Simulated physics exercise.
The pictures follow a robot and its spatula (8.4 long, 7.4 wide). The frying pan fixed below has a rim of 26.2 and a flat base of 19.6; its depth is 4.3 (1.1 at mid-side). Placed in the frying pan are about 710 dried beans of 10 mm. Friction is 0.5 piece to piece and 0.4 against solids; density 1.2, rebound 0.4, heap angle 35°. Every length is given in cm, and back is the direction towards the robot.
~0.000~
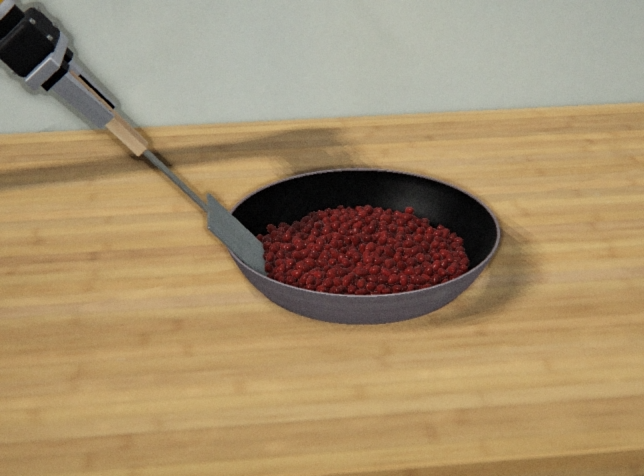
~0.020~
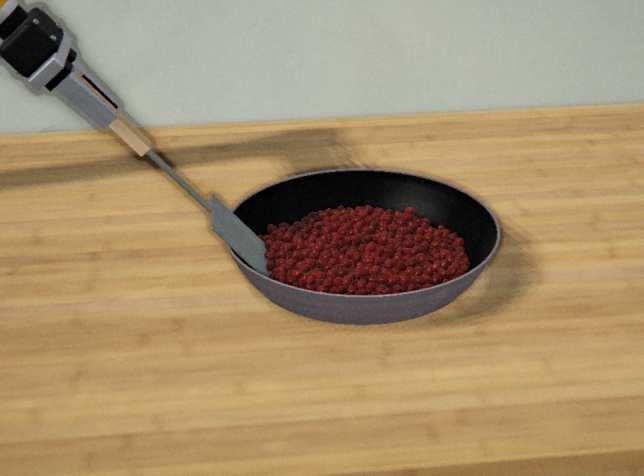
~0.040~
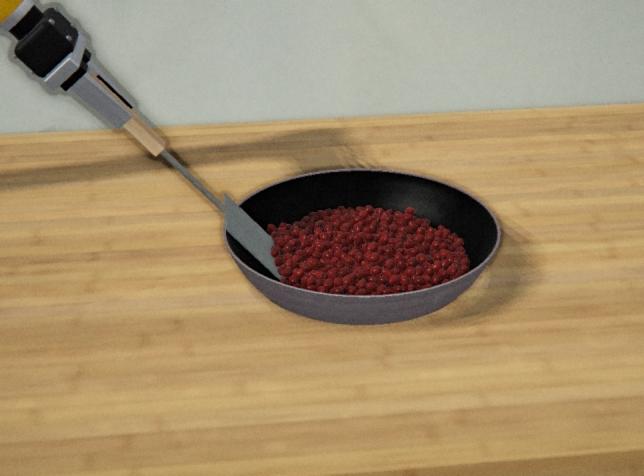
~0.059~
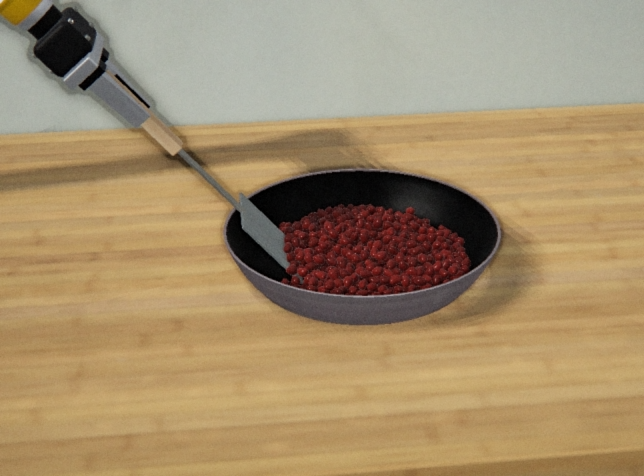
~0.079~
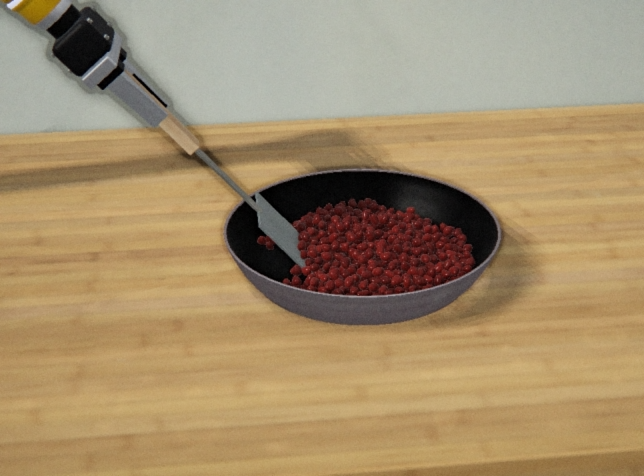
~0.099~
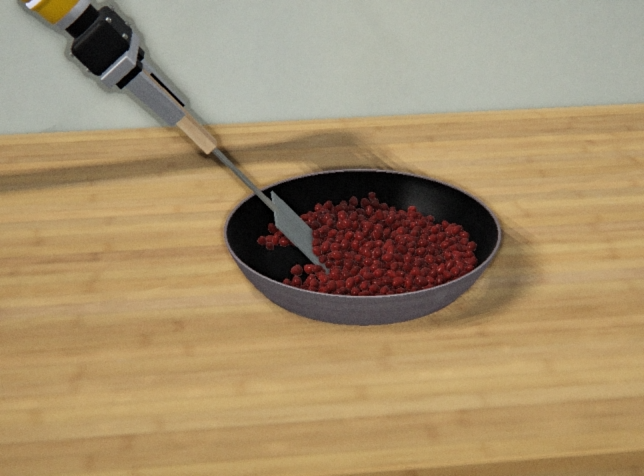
A robot arm slid its spatula rightward through a heap of small dark red beans in a black frying pan, pushing some of them to the right while a few were left behind it.
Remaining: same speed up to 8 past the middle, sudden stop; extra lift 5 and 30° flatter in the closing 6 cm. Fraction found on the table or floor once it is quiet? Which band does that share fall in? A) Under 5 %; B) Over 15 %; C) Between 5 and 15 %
The answer is C.
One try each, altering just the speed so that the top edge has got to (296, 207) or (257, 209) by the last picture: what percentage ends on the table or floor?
First try about 15 %, second try about 5 %.
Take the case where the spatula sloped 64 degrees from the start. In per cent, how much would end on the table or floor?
Somewhere around 5 per cent would end on the table or floor.
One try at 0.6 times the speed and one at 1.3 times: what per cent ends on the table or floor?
0 and 15 %.
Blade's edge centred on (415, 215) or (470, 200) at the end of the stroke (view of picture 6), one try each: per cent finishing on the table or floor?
About 5 and 20 per cent.
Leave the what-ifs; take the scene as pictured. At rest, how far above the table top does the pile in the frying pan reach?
Roughly 5.0 centimetres.
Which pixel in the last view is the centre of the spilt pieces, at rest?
Centre of the spill: Approx. (612, 247).
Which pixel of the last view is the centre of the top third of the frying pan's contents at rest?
I'd say around pixel (452, 237).
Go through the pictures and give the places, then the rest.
The first picture shows the spatula top edge at (208, 210), sloping 50°; upper third of the load around (357, 248), from x 260 to 465, top at y 210; 708 in the frying pan.
The second picture shows the spatula top edge at (211, 210), sloping 50°; upper third of the load around (356, 248), from x 260 to 465, top at y 210.
The third picture shows the spatula top edge at (225, 210), sloping 50°; upper third of the load around (353, 247), from x 260 to 465, top at y 210.
The fourth picture shows the spatula top edge at (241, 209), sloping 50°; upper third of the load around (355, 243), from x 260 to 465, top at y 210.
The fifth picture shows the spatula top edge at (258, 209), sloping 50°; upper third of the load around (357, 242), from x 260 to 470, top at y 200.
The sixth picture shows the spatula top edge at (274, 208), sloping 50°; upper third of the load around (364, 242), from x 260 to 475, top at y 195; 708 in the frying pan.
After 0.15 s, sloping 50°, highest piece 5 above the table; 708 in the frying pan.
After 0.20 s, sloping 37°, highest piece 6 above the table; 708 in the frying pan.
After 0.42 s, sloping 20°, highest piece 5 above the table; 648 in the frying pan, 59 on the table or floor, 1 on the blade or in flight.
After 1.47 s, sloping 20°, highest piece 5 above the table; 648 in the frying pan, 60 on the table or floor.
In the end, 648 in the frying pan, 60 on the table or floor. That is 8 % on the table or floor.
